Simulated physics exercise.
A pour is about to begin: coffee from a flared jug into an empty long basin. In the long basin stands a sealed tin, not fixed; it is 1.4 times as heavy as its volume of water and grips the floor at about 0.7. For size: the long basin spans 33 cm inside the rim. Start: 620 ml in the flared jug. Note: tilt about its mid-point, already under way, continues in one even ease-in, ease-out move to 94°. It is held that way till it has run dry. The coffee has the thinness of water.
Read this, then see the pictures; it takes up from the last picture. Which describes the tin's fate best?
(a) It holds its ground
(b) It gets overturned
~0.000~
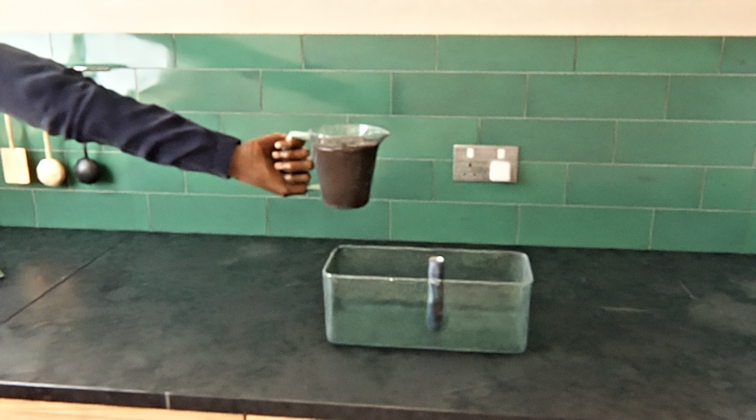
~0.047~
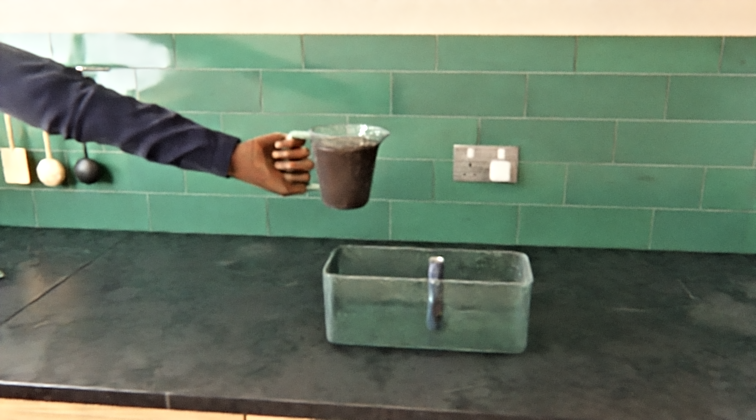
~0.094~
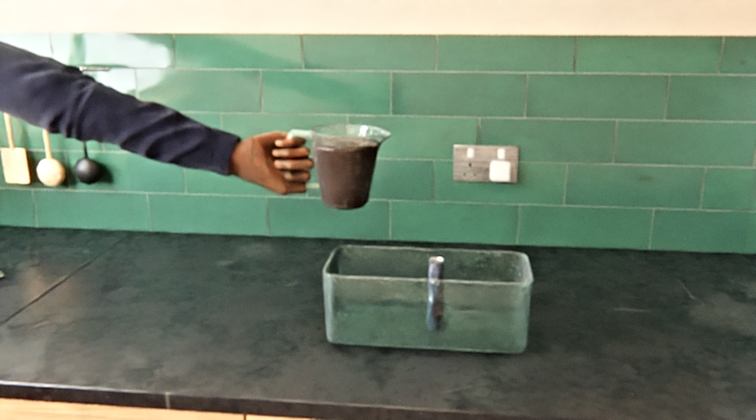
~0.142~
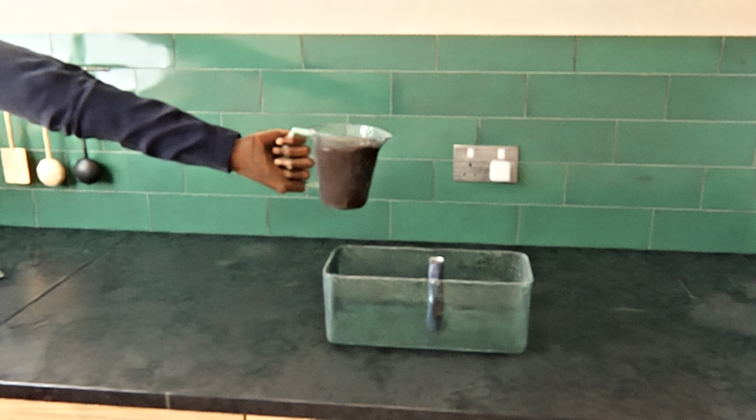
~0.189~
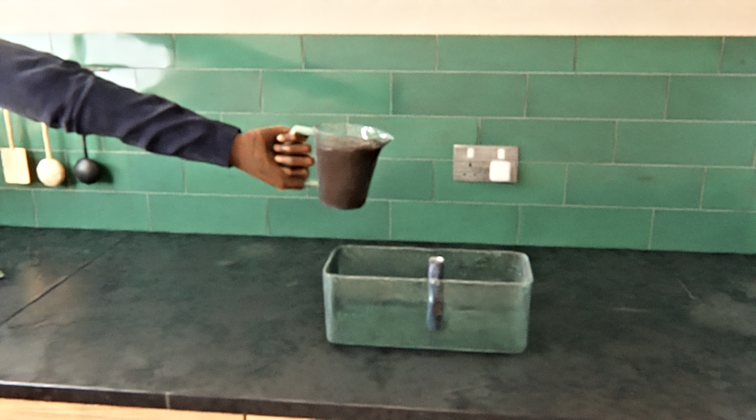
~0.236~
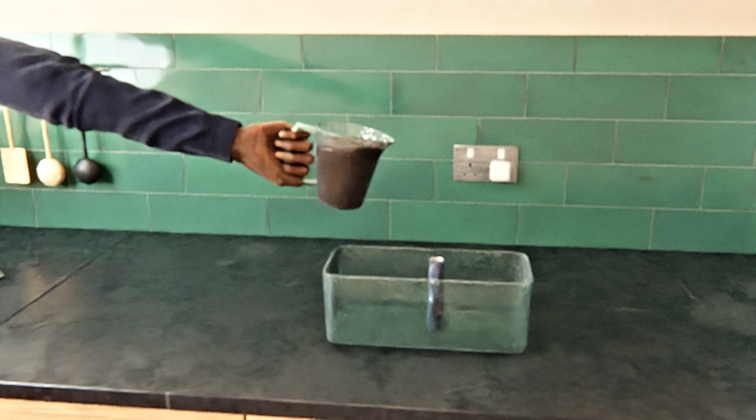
(b) It gets overturned.
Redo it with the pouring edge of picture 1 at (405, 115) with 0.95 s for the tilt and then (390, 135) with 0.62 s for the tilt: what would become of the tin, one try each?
The tin stays vertical the first time and overturns the second time.
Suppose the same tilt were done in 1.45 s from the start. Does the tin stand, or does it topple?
Outcome - the tin comes down.
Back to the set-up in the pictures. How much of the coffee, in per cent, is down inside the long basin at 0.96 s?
Some 48 per cent.
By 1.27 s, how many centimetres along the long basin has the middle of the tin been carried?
Estimate: Around 8 cm.
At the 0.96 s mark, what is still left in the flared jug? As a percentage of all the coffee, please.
30 per cent or so.
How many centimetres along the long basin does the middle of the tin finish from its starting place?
It finishes around 8.5 cm from where it began.
By 0.65 s the tilt is 59° and 80 per cent is still to pour; the tin stands where it began.
By 0.96 s the tilt is 89° and 31 per cent is still to pour; the tin stands where it began.
By 1.27 s the tilt is 94° and 3 per cent is still to pour; the tin lies on its side.
By 1.62 s the tilt is 94° and 0 per cent is still to pour; the tin lies on its side.
At rest the tin lies on its side.
